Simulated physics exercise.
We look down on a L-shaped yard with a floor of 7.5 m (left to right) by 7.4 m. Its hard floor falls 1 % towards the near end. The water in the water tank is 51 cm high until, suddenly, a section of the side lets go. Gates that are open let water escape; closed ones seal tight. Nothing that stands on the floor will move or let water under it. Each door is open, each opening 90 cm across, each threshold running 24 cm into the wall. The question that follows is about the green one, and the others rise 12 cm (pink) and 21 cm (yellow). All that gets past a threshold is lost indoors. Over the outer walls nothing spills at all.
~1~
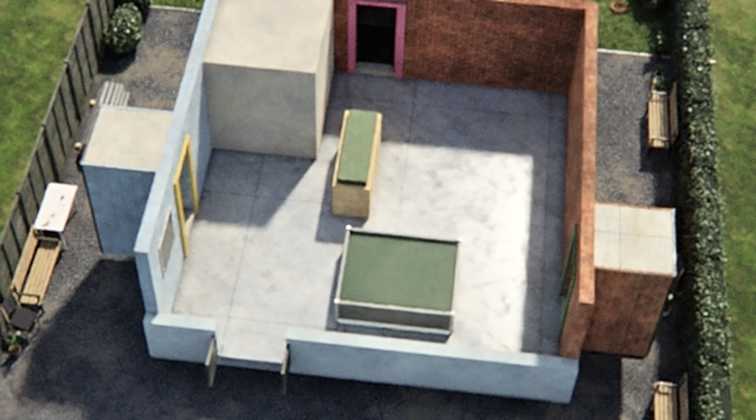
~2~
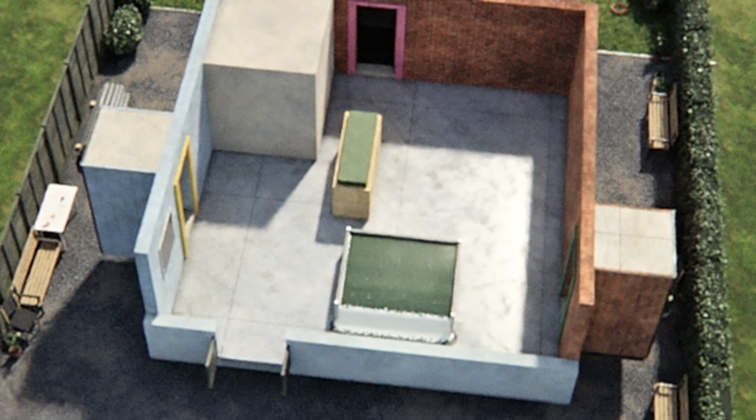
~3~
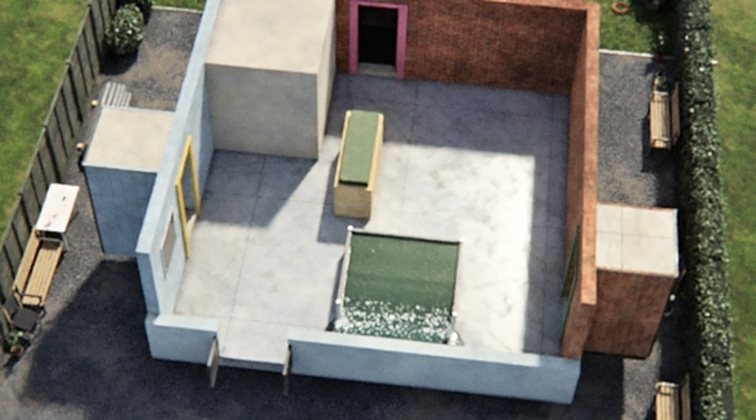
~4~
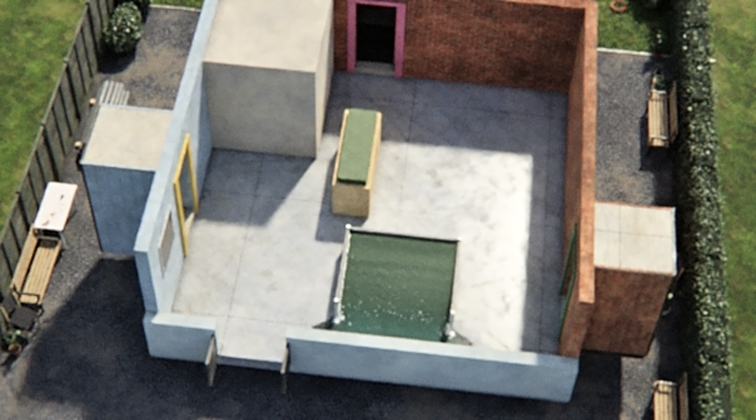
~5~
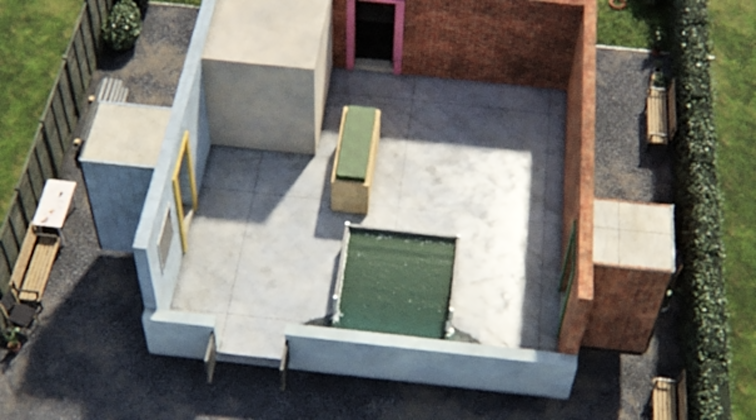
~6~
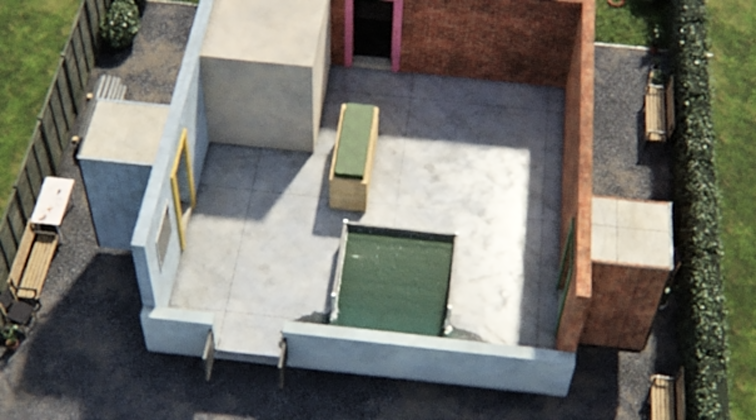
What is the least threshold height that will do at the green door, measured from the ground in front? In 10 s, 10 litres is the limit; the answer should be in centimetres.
The least height is some 12.5 cm.
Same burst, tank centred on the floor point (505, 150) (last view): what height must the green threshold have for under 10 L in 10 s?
Minimum: Approx. 10.5 cm.
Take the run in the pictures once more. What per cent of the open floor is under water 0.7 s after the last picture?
Around 10 per cent of the free floor.
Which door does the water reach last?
The pink door.
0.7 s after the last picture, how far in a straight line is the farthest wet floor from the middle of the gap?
I make it some 3.2 m.
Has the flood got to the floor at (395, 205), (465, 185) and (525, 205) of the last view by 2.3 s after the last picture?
I'd mark them spared by the flood, spared by the flood and spared by the flood, respectively.
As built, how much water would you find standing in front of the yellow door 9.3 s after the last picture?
It comes to about 4.5 centimetres deep.
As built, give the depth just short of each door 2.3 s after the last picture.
Pink door: 0 cm; green door: 13 cm; yellow door: 9 cm.
Then, 0.7 s after the last picture water covers 10 % of the floor, deepest (41 cm) near (379, 356); it has not reached the green door.
Then, 2.3 s after the last picture water covers 30 % of the floor, deepest (26 cm) near (541, 374); 13 cm at the green door, 28 litres in over its 5 cm threshold.
Then, 9.3 s after the last picture water covers 95 % of the floor, deepest (8 cm) near (512, 371); 5 cm at the green door, 75 litres in over its 5 cm threshold.
At the green door as built, the water peaked near 15 cm, 1.7 s after the last picture.
Run again over the same 10 s with other heights there, 15 litres in over 11.5 cm, 3 litres over 15.5 cm. The limit of 10 litres is kept from about 12.5 cm up.
